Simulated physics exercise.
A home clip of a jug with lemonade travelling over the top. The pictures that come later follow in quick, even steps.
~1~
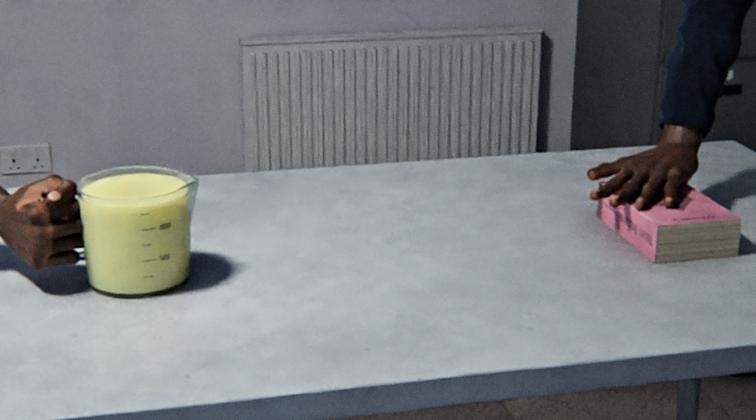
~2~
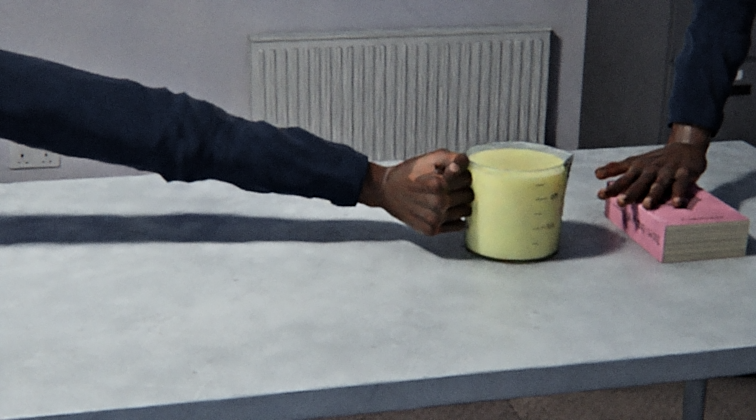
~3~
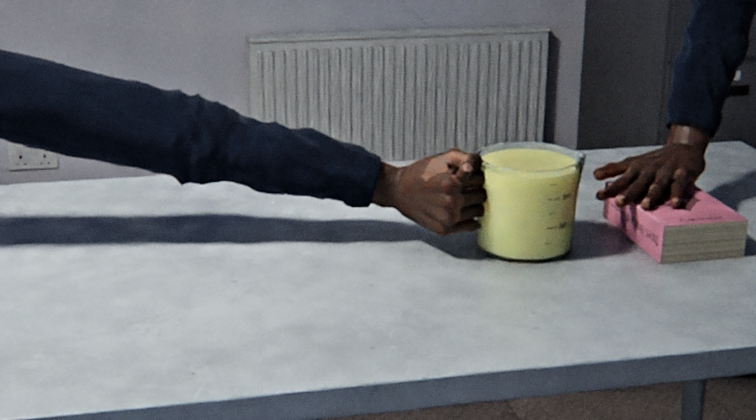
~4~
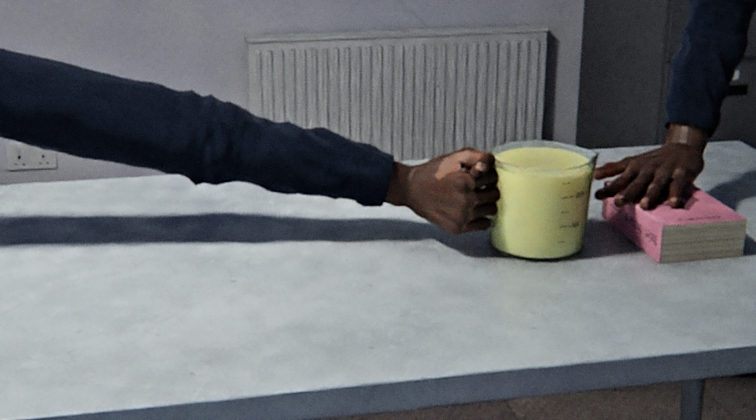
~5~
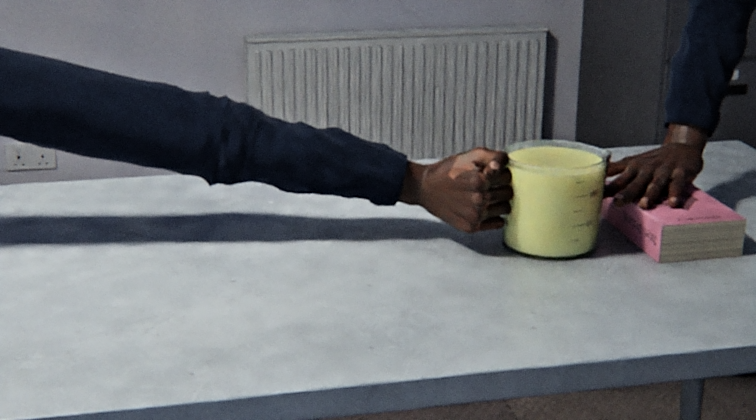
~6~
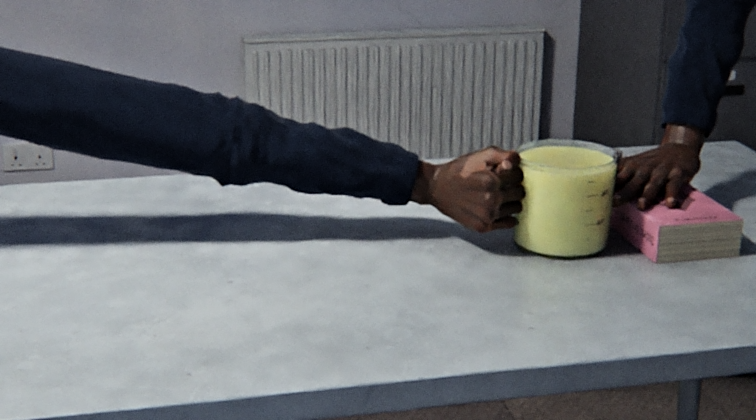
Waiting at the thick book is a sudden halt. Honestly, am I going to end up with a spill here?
It splashes over.
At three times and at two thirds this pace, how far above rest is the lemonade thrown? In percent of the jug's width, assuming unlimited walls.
The first case gives 55 per cent of the width, the second 10 per cent.
A moment on, the jug meets the thick book.
Further on, the lemonade surges up the wall; a puddle lies under it.
When it is over, the jug stands at the thick book; a puddle lies under it.
